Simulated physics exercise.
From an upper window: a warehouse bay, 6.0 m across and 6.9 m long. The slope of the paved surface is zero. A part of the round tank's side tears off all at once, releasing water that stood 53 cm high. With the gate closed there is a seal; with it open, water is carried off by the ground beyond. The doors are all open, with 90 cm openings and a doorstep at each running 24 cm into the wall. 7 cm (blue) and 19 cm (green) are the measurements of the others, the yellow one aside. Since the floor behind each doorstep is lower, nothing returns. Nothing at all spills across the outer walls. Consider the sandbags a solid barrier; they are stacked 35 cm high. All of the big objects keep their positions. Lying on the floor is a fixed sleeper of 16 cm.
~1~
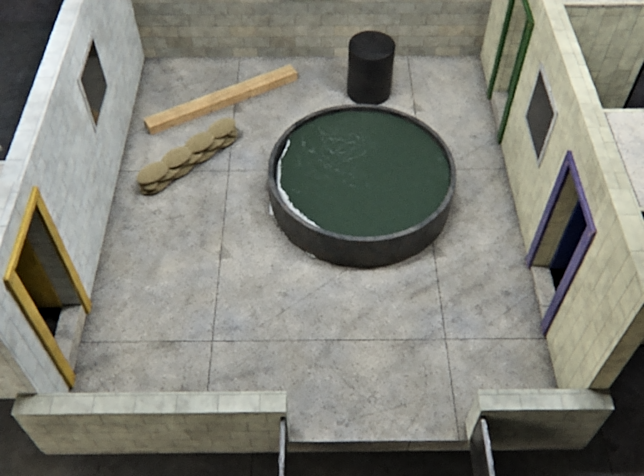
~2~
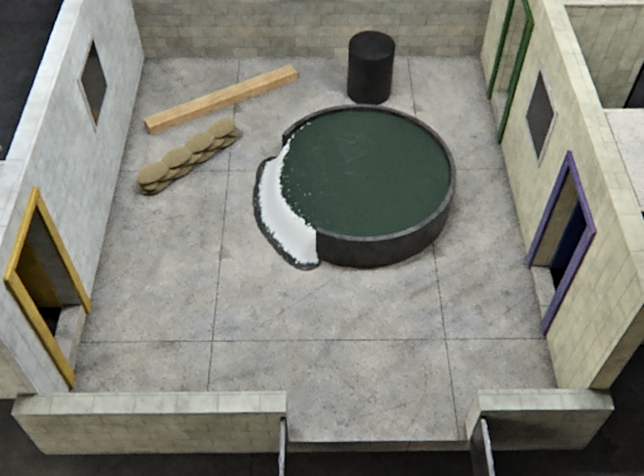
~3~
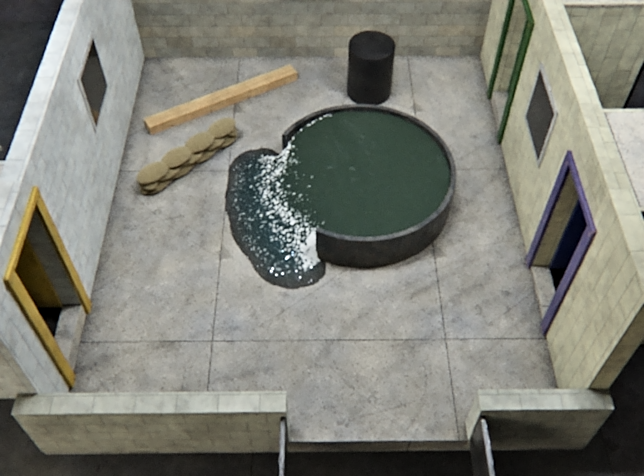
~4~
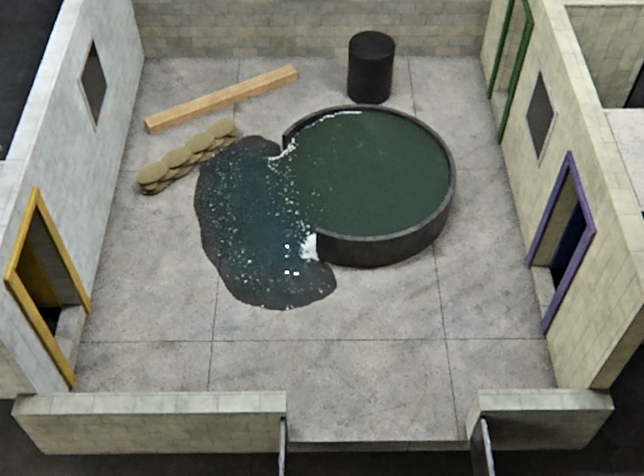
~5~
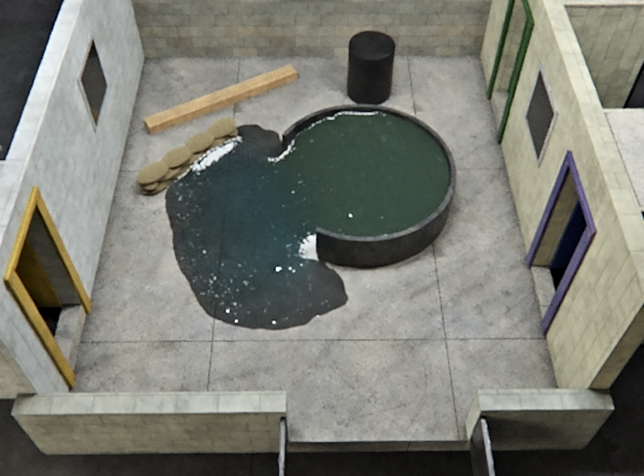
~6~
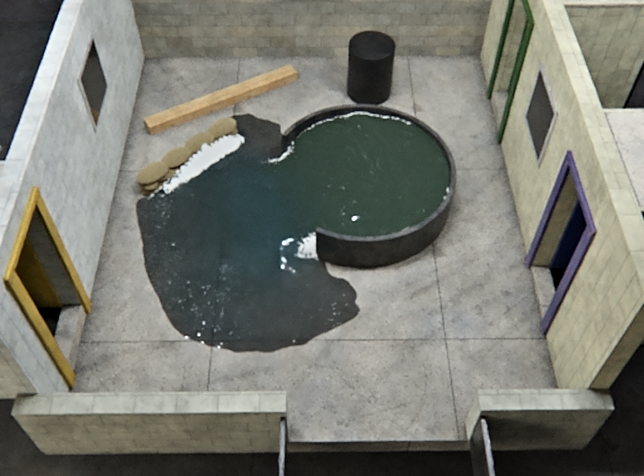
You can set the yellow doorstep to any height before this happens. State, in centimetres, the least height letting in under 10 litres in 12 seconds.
It is roughly 23 cm.
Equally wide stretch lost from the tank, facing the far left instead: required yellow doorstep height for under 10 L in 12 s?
At least roughly 10.0 centimetres tall.
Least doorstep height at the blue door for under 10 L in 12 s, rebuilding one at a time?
Roughly 12.5 cm at the blue door.
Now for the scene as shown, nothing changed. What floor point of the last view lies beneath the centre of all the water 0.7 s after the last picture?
I'd put it close to (307, 210).
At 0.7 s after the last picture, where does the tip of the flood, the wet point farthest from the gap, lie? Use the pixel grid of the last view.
Close to pixel (69, 396).
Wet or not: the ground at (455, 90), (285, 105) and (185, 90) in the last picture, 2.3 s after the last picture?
Okay, in order that's stayed dry, got wet and finally stayed dry.
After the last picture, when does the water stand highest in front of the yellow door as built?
At roughly 3.5 s.
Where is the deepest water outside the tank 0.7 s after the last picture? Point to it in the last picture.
Check close to (104, 243).
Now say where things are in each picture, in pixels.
Still water, 53 cm deep, in the round tank at (362, 171); the yellow door at (57, 302) is dry, in the first picture.
The gap is at (277, 204), the front 0.3 m out at (264, 166); the back of the round tank holds 53 cm, in the second picture.
The gap is at (277, 207), the front 0.7 m out at (237, 163); the back of the round tank holds 53 cm, in the third picture.
The gap is at (277, 207), the front 1.2 m out at (206, 163); the back of the round tank holds 53 cm, in the fourth picture.
The gap is at (277, 208), the front 1.6 m out at (207, 303); the back of the round tank holds 53 cm, in the fifth picture.
The gap is at (277, 208), the front 2.0 m out at (182, 323); the back of the round tank holds 53 cm; 1.2 m in a straight line remain to the yellow door at (57, 302), in the sixth picture.
Then, 0.7 s after the last picture water covers 30 % of the floor, deepest (32 cm) near (104, 243); 14 cm at the yellow door, 0 litres in over its 25 cm doorstep.
Then, 2.3 s after the last picture water covers 40 % of the floor, deepest (43 cm) near (63, 424); 20 cm at the yellow door, 0 litres in over its 25 cm doorstep.
Then, 11.3 s after the last picture water covers 95 % of the floor, deepest (12 cm) near (483, 77); 6 cm at the yellow door, 5 litres in over its 25 cm doorstep.
At the yellow door as built, the water peaked near 25 cm, 3.5 s after the last picture.
With a doorstep of 20 cm, 19 litres would have come in within the 12 s; with 26.5 cm, 3 litres. So under 10 litres takes about 23 cm.
